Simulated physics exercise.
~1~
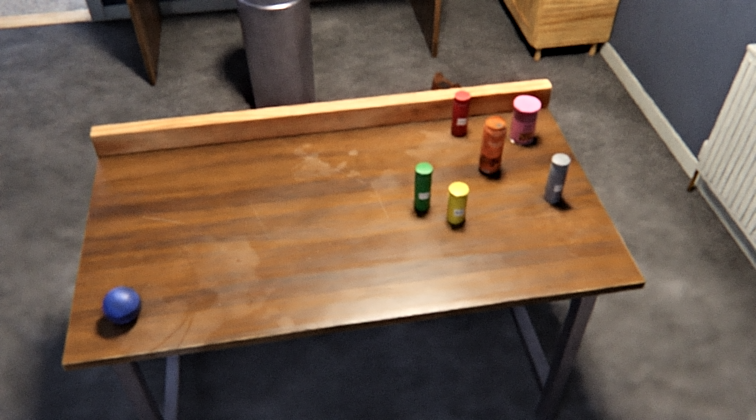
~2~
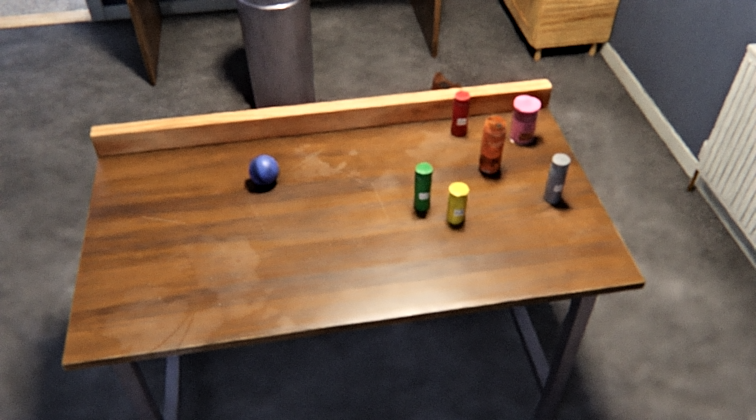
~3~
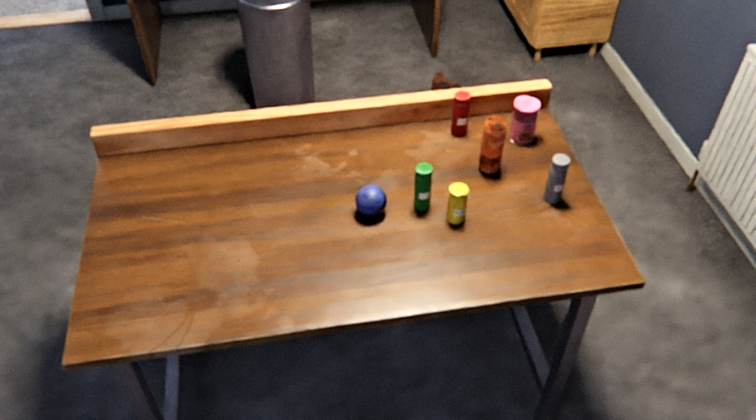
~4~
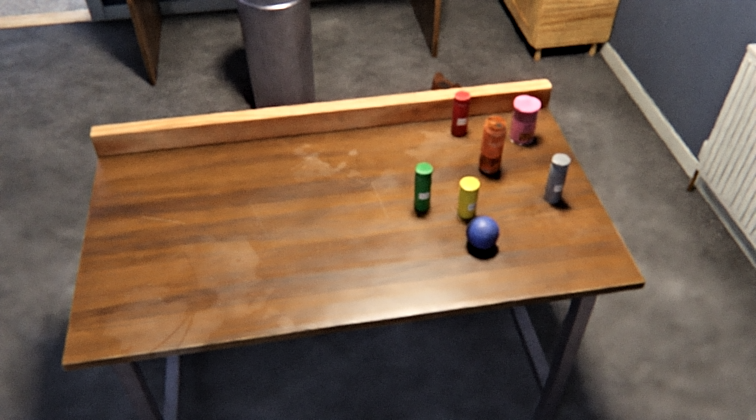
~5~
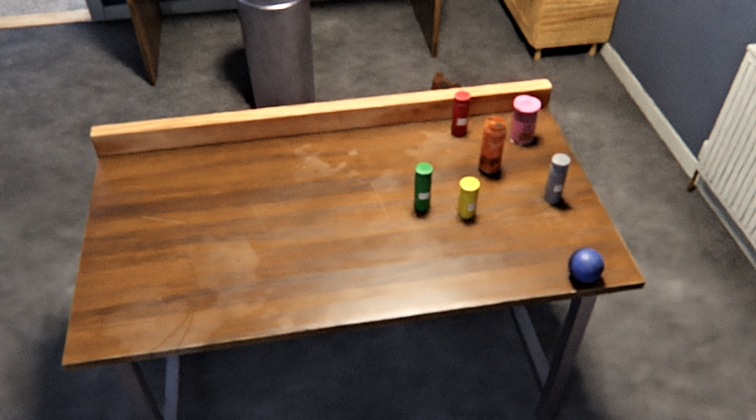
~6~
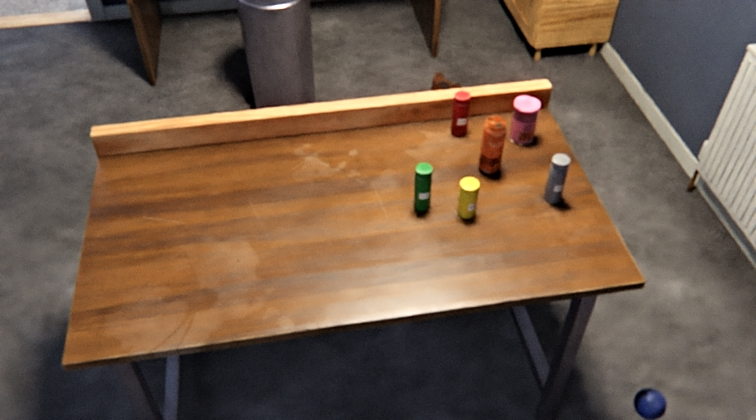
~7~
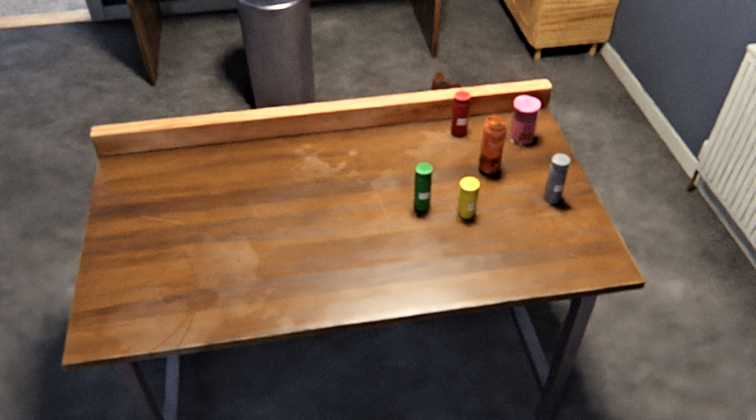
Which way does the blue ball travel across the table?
The blue ball travels to the right, going from the left side of the table to the right end and over the edge.
